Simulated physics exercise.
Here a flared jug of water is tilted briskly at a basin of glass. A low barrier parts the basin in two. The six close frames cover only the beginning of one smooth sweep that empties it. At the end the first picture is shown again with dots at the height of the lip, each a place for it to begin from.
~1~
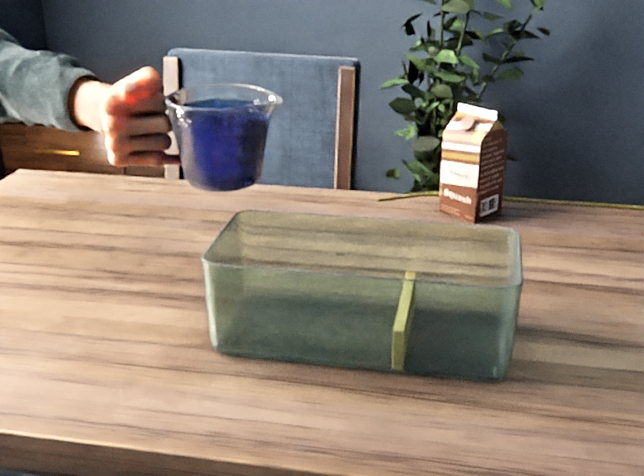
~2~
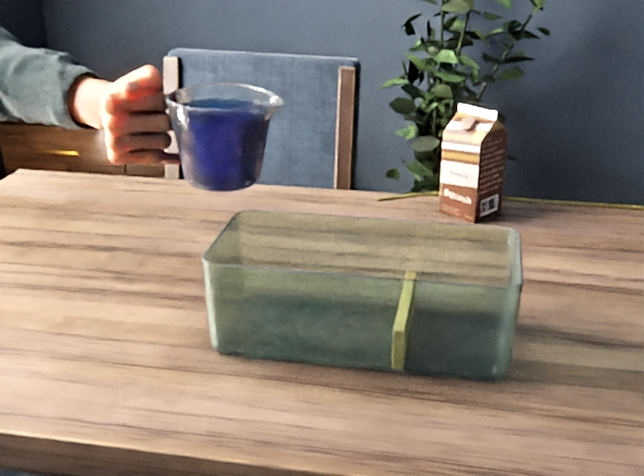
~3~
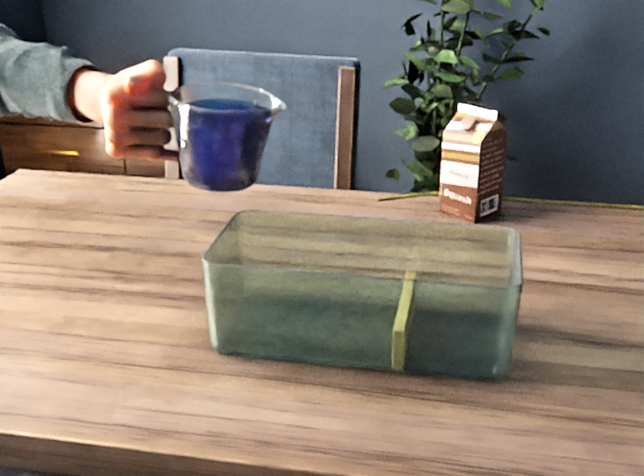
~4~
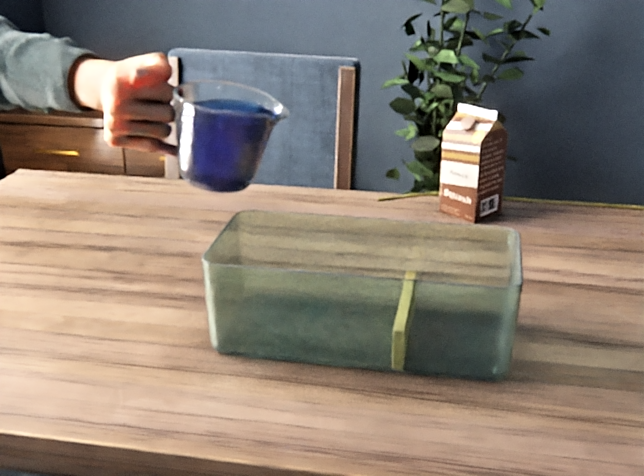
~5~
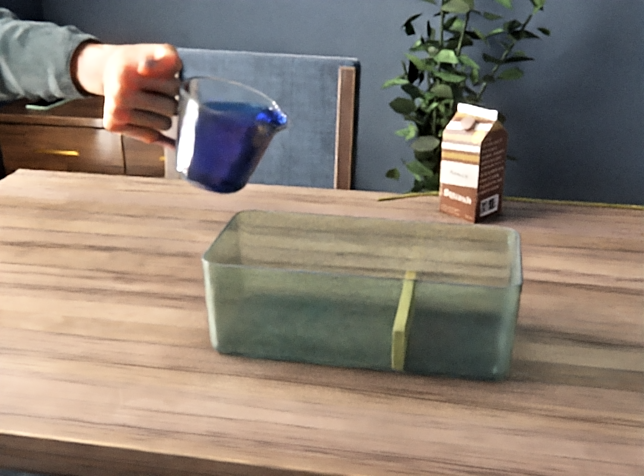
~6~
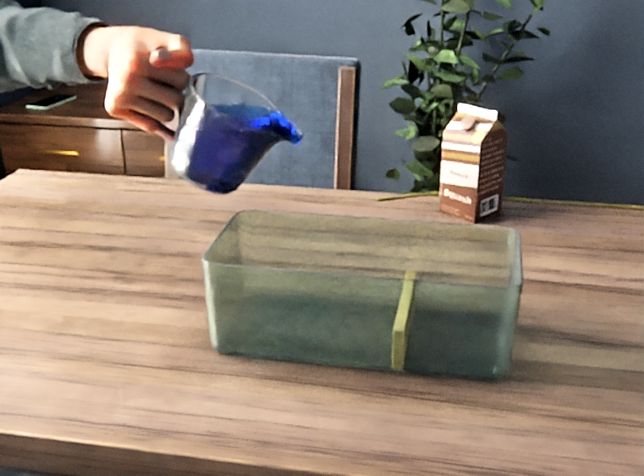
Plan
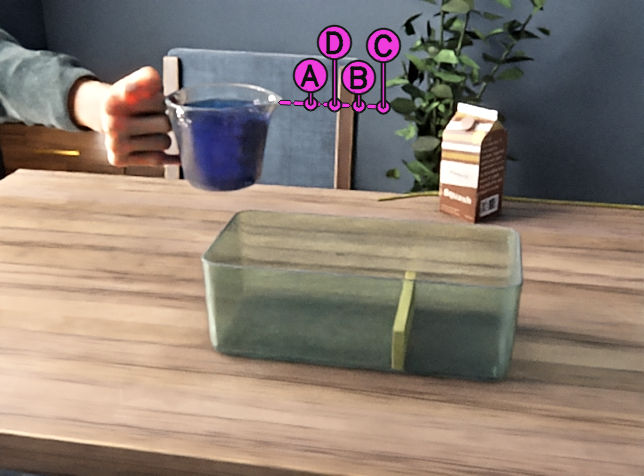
The clip opens on a hand holding a clear jug of blue liquid upright above and behind a greenish glass basin with a low yellow-green divider, on a wooden table. The hand tilts the jug to the right, gradually then more steeply, until blue liquid pushes out over its lip.
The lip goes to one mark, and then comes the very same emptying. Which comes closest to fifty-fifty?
Take B.
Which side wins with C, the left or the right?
The right one.
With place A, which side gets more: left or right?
The left side.
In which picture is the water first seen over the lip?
Picture 6.
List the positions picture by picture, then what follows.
Upright, lip at (280, 102); basin from (212, 347) to (509, 377); top of the wall at (406, 299); nothing has left yet, in the first picture.
Upright, lip at (281, 103); nothing has left yet, in the second picture.
Tipped about 5°, lip at (284, 108); nothing has left yet, in the third picture.
Tipped about 11°, lip at (287, 115); nothing has left yet, in the fourth picture.
Tipped about 19°, lip at (290, 125); nothing has left yet, in the fifth picture.
Tipped about 29°, lip at (292, 137); water is over the lip, down to (292, 137), in the sixth picture.
In magenta, A at (310, 103); B at (358, 105); C at (383, 107); D at (334, 104).
Choosing A, about 94 % ends left of the wall and 4 % right of it.
Choosing B, about 52 % ends left of the wall and 48 % right of it.
Choosing C, about 15 % ends left of the wall and 83 % right of it.
Choosing D, about 90 % ends left of the wall and 8 % right of it.
